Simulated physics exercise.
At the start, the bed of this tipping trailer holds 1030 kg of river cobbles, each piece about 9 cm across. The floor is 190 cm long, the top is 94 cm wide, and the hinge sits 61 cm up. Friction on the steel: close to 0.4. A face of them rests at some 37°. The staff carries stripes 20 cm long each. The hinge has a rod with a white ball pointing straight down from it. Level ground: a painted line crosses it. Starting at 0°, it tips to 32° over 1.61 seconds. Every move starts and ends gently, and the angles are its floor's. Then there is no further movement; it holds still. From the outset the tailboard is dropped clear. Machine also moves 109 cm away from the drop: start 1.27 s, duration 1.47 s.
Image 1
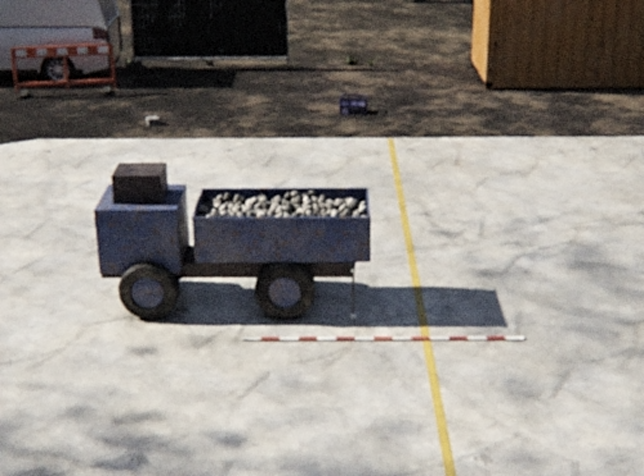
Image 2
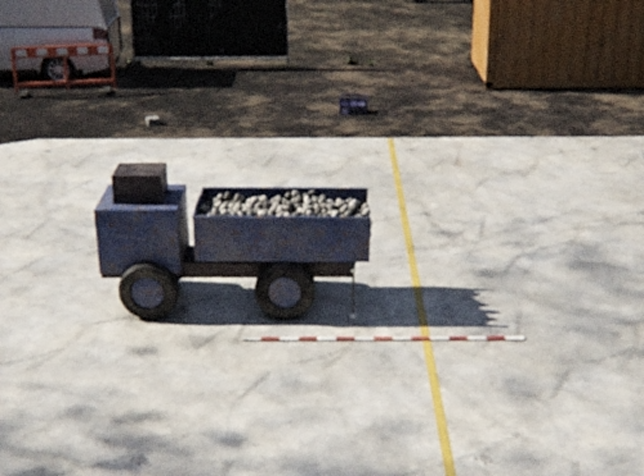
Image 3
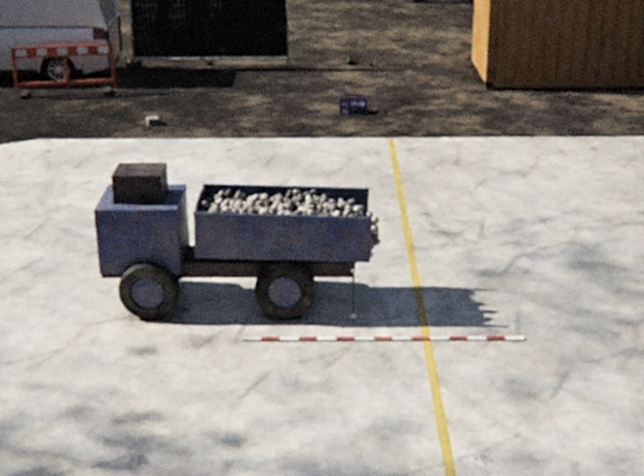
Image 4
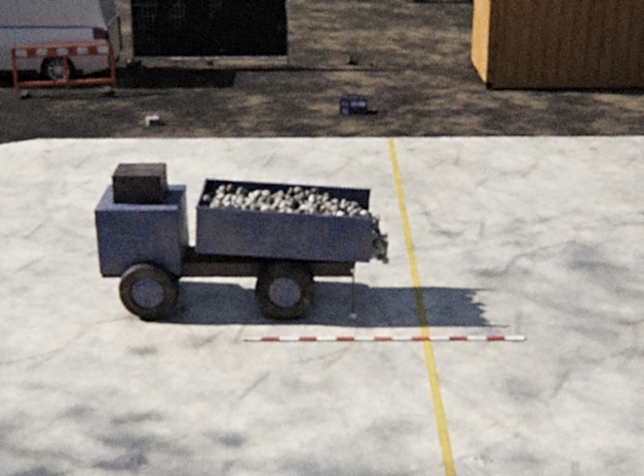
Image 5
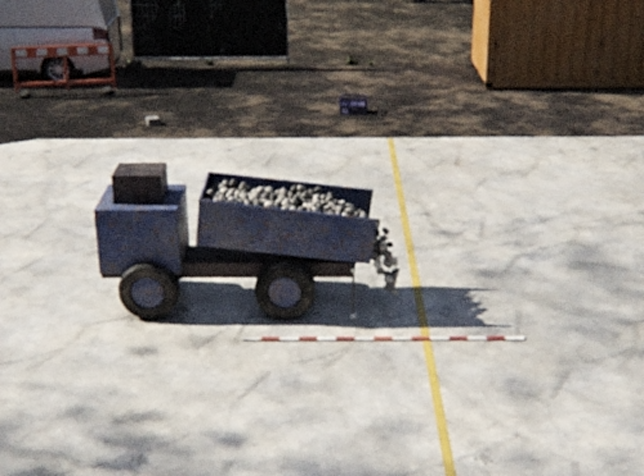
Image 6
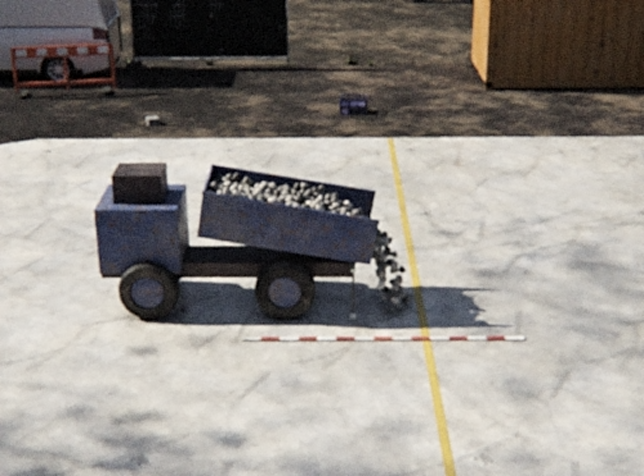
A blue tipping trailer heaped with pale river cobbles stands on sunlit, pale level ground, seen from the side and slightly above by a still camera. A yellow line crosses the ground to its right, a red-and-white staff lies in front, and a white van, barrier, dark panel and orange-brown container stand behind. The bed gradually tilts up at its left end, and cobbles trickle off the right end onto the ground.
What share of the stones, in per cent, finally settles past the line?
25 %.
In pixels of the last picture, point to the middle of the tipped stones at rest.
(384, 292).
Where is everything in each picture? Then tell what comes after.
Lip at (370, 261), floor tilted 0°, highest stones at (304, 200), in the first picture.
Lip at (370, 261), floor tilted 1°, highest stones at (304, 200), in the second picture.
The bed is at 2°, its lip at (370, 262); the top of the load is at (256, 196); 2 % has left, in the third picture.
The bed is at 4°, its lip at (370, 262); the top of the load is at (246, 193); 4 % has left, in the fourth picture.
The bed is at 7°, its lip at (370, 263); the top of the load is at (230, 189); 5 % has left, in the fifth picture.
The bed is at 10°, its lip at (371, 264); the top of the load is at (231, 183); 7 % has left, in the sixth picture.
A little later the floor is at 27°; 82 % in the bed, 16 % short of the line, 2 % past the line; the foremost stones are at (448, 299).
Then the floor is at 32°; 51 % in the bed, 40 % short of the line, 9 % past the line; the foremost stones are at (468, 300).
Later still the floor is at 32°; 0 % in the bed, 76 % short of the line, 24 % past the line; the foremost stones are at (513, 285).
In the end the floor is at 32°; 0 % in the bed, 75 % short of the line, 25 % past the line; the foremost stones are at (513, 285).
